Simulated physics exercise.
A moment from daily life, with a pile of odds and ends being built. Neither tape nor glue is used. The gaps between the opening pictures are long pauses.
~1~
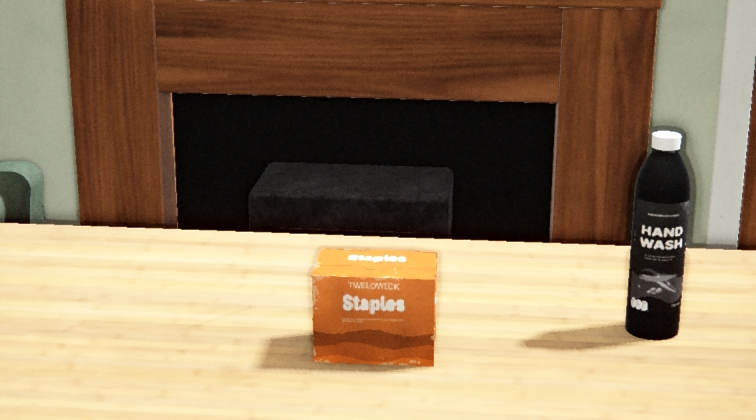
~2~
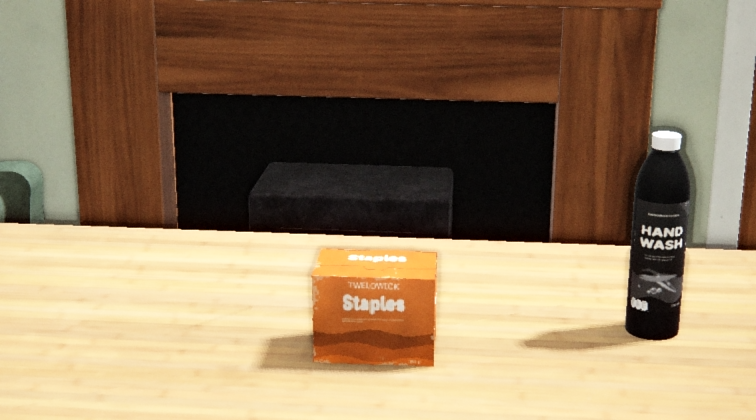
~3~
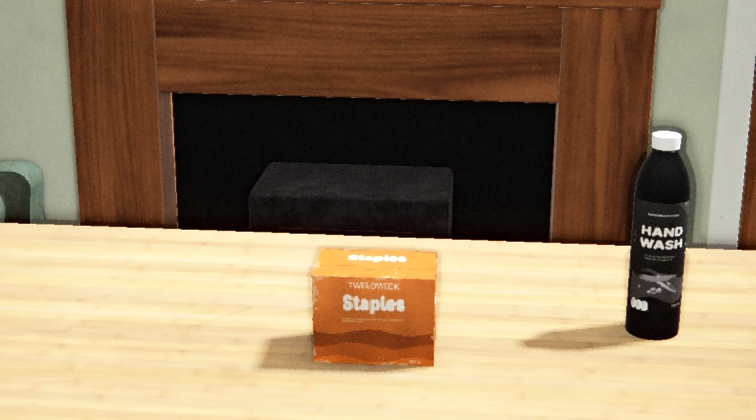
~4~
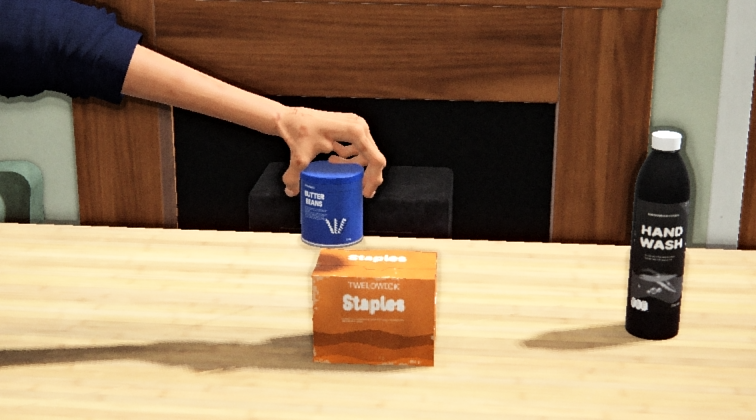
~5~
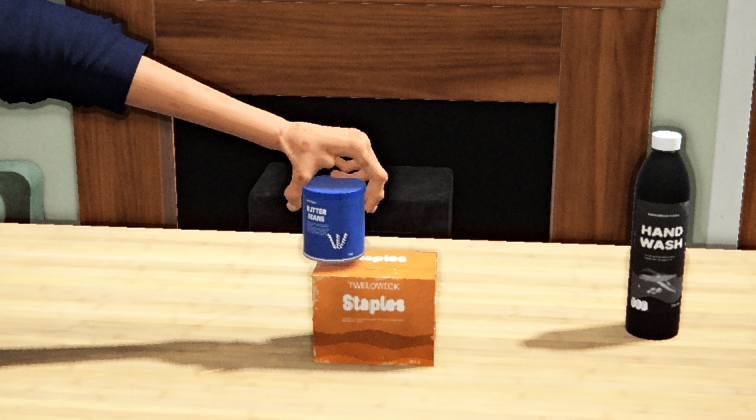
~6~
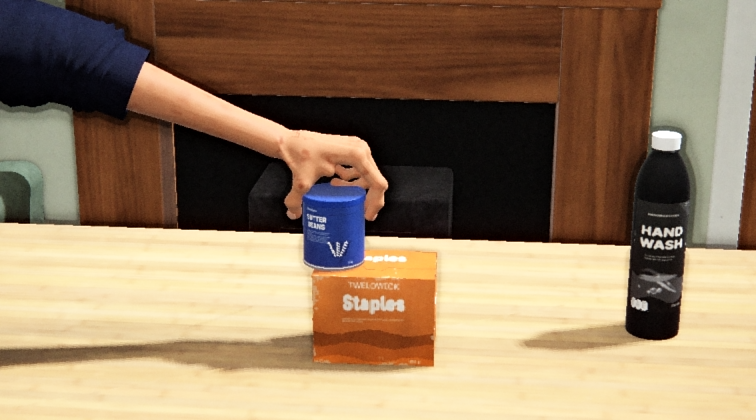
A hand reaches in from the left holding a blue pot above an orange staples box on a wooden table, then lowers it slightly onto the box's left side, while a black hand wash bottle stands still at right.
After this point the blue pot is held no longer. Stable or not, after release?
I expect nothing will drop.
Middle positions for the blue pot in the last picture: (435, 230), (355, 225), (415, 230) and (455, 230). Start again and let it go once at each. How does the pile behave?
Stays standing, stays standing, stays standing, topples over.
Then, 0.30 s past the last view, nothing moves.
Then, 0.70 s past the last view, blue pot resting near (334, 227).
Finally, all 3 still in place. Final places as the last picture's camera would see them, blue pot near (334, 227). The pile holds.
